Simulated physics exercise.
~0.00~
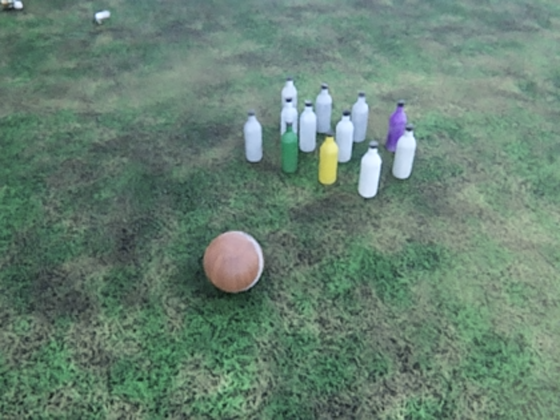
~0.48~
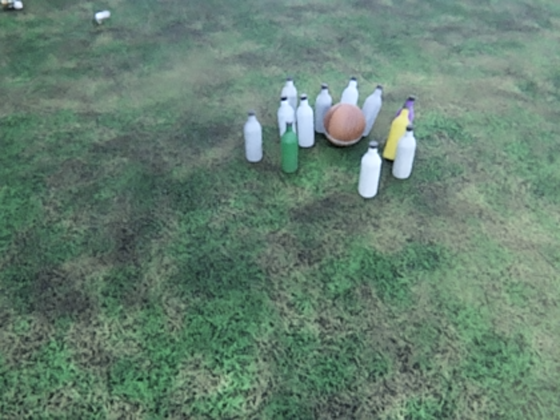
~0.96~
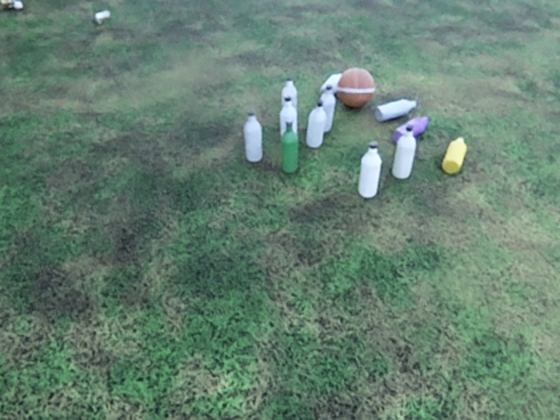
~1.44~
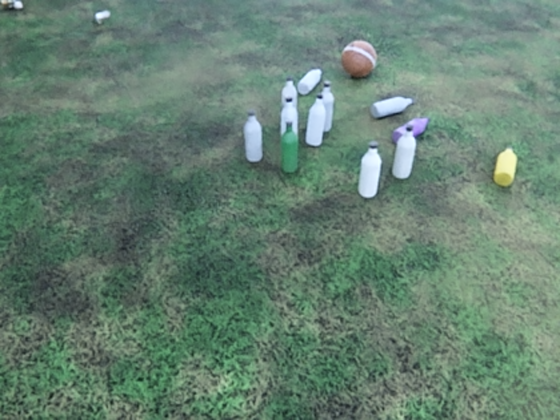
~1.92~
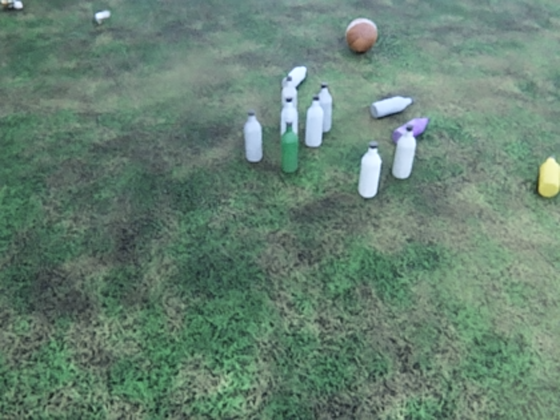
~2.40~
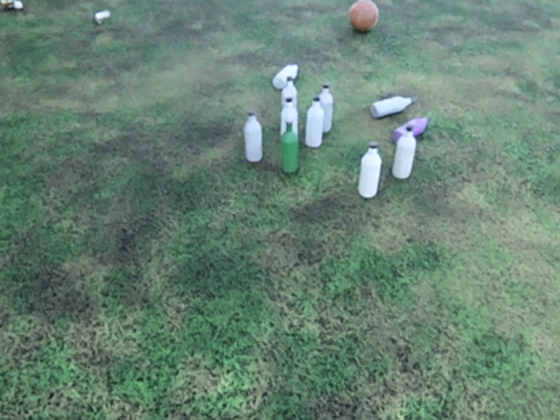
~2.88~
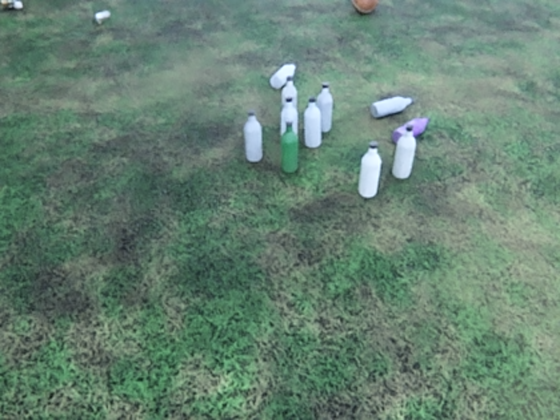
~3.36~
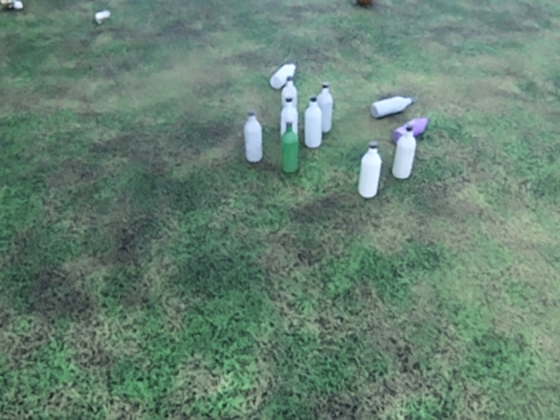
A brown ball rolled across the grass into a group of mostly white bottles, knocking over the yellow and purple ones and a couple of white ones. It rolled away out of view, as did the yellow bottle, while the green one stayed standing.
